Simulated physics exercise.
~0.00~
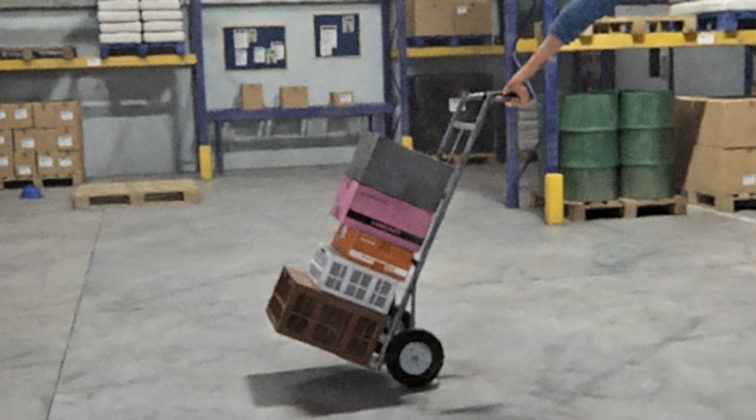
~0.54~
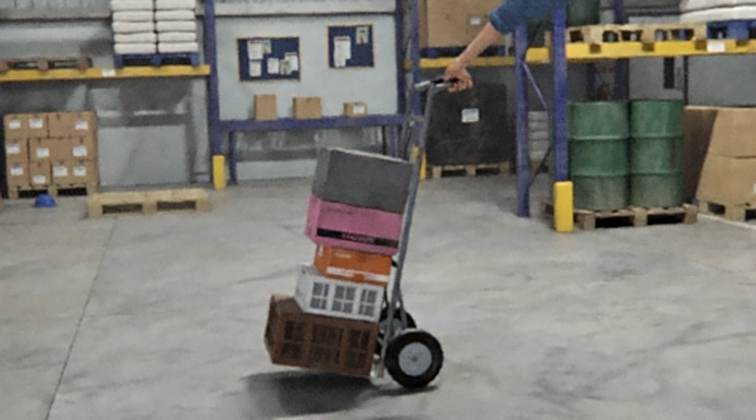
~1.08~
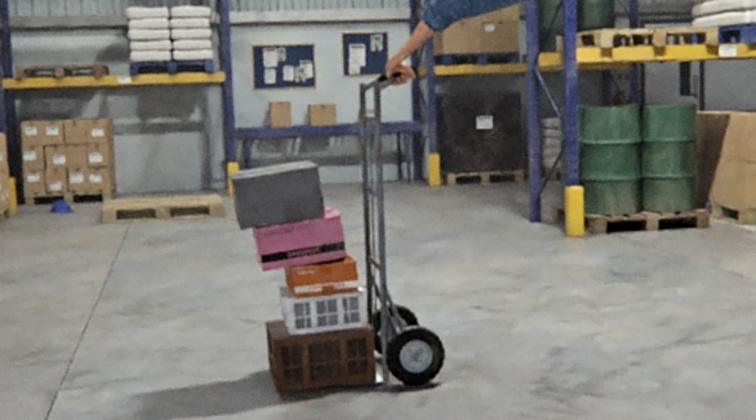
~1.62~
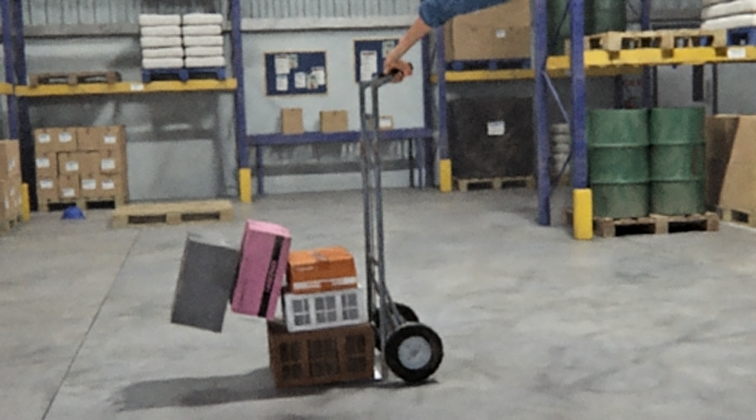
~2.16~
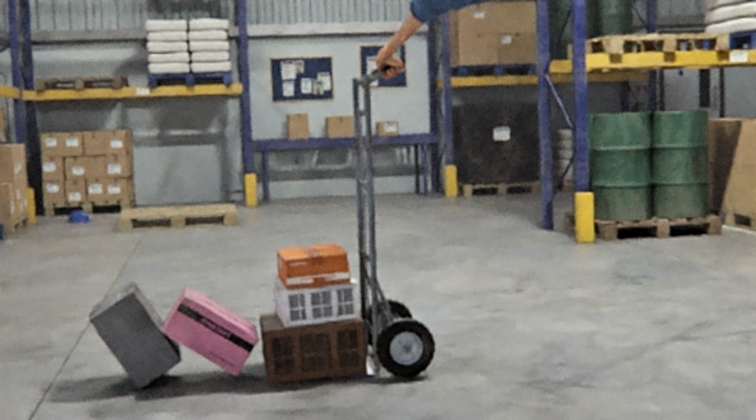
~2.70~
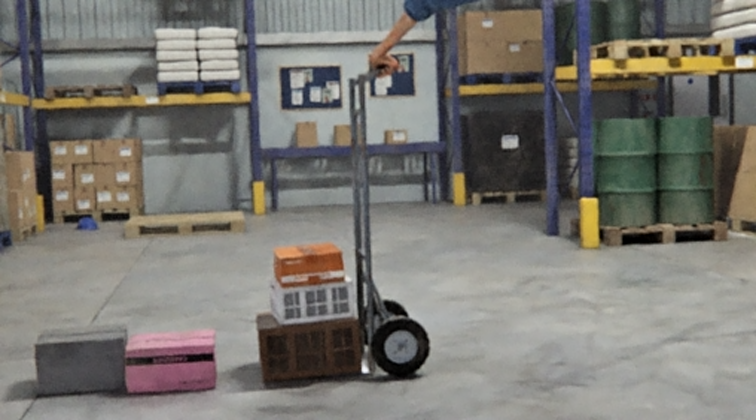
A hand truck stacked with five boxes and crates is swung upright by a hand on its handle in a warehouse, and the grey and pink boxes topple off to the left, landing on the floor while the orange parcel, white crate and brown crate stay stacked.
